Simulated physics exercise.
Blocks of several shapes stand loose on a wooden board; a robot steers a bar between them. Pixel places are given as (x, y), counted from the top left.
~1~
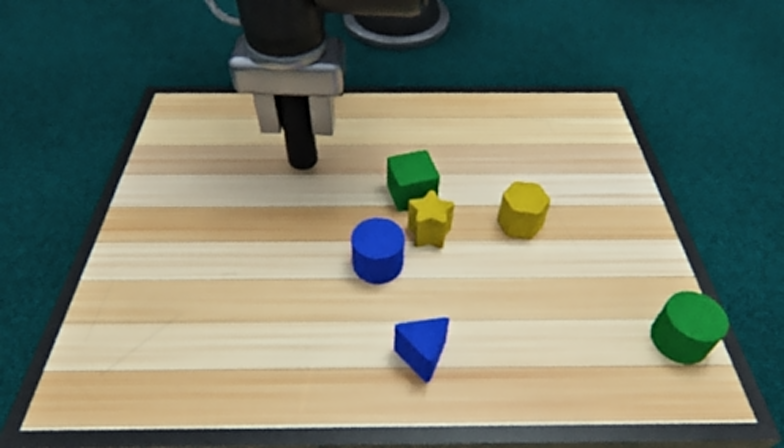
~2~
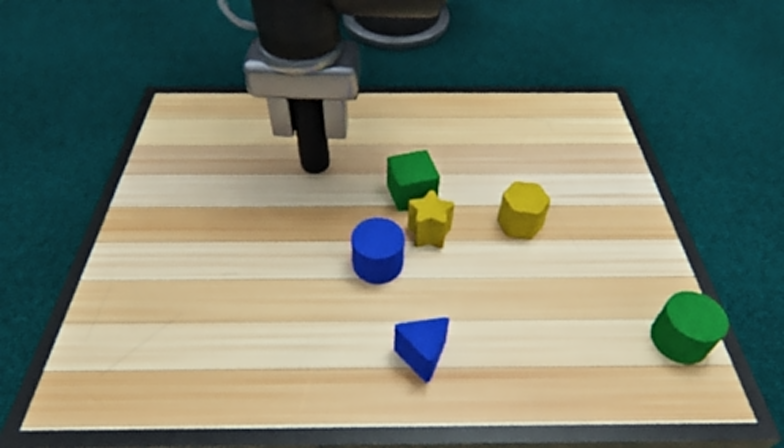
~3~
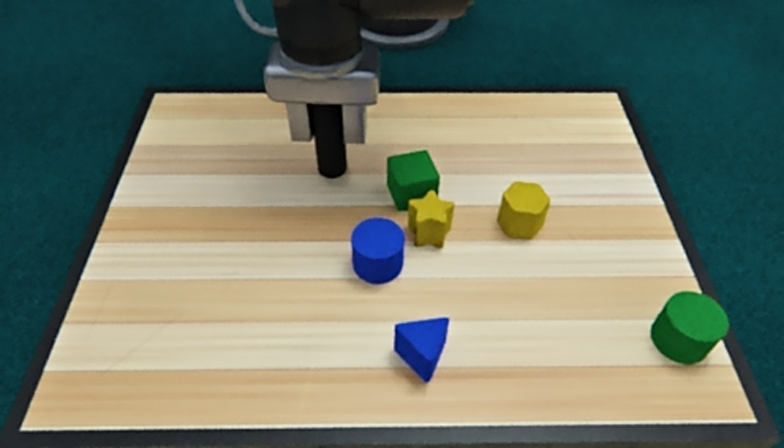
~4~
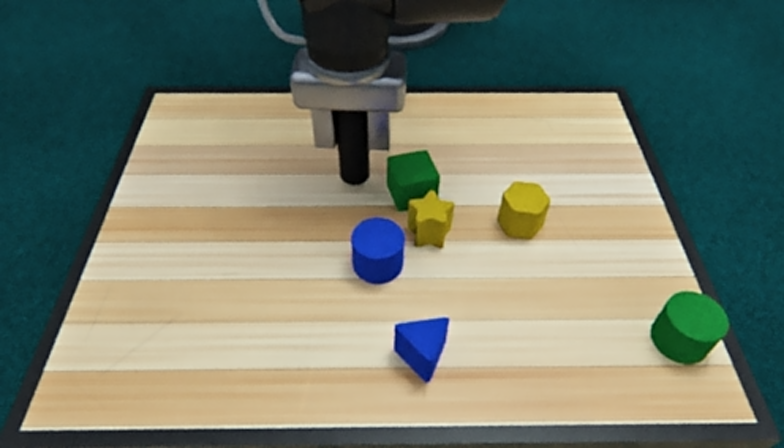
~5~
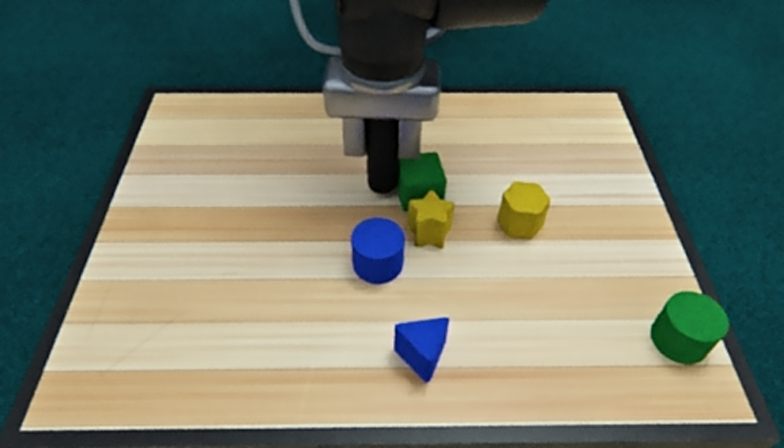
A robot arm moves its black bar right across the board and nudges the green block.
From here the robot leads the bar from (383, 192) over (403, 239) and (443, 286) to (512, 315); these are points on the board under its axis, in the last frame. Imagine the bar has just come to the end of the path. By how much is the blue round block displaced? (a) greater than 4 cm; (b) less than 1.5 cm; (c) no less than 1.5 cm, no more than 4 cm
b (less than 1.5 cm)
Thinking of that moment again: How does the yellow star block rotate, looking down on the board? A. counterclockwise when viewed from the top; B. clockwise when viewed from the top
My pick is A.
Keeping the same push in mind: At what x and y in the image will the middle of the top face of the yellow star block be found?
Final place: (449, 222).
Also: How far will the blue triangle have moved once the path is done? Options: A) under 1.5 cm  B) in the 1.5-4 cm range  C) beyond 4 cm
Letter A.
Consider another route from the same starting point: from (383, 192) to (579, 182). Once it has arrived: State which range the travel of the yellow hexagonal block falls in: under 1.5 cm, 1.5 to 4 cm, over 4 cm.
The shift is from 1.5 to 4 cm.
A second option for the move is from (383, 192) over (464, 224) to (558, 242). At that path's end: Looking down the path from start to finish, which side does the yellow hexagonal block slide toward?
Goes left.
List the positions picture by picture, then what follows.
Lower end of the bar at (303, 160), tops of blocks, blue round block at (378, 237), green square at (413, 167), blue triangle at (425, 334), yellow star block at (432, 207), in the first frame.
Bar at (315, 164), blocks as before, in the second frame.
Bar at (333, 169), blocks as before, in the third frame.
Bar at (355, 175), blocks as before, in the fourth frame.
Bar at (383, 183), blue round block at (378, 237), green square at (421, 168), blue triangle at (425, 334), yellow star block at (432, 207), in the fifth frame.
On the path given first. One third of the way, bar at (404, 231); green square at (426, 169); yellow star block at (443, 214), turned 40° anticlockwise.
Two thirds of the way, bar at (445, 277); blue round block at (375, 247); green square at (426, 169); yellow star block at (449, 222), turned 100° anticlockwise.
At the end, bar at (514, 307); blue round block at (375, 247); green square at (426, 169); blue triangle not moved; yellow star block at (449, 222), turned 100° anticlockwise.
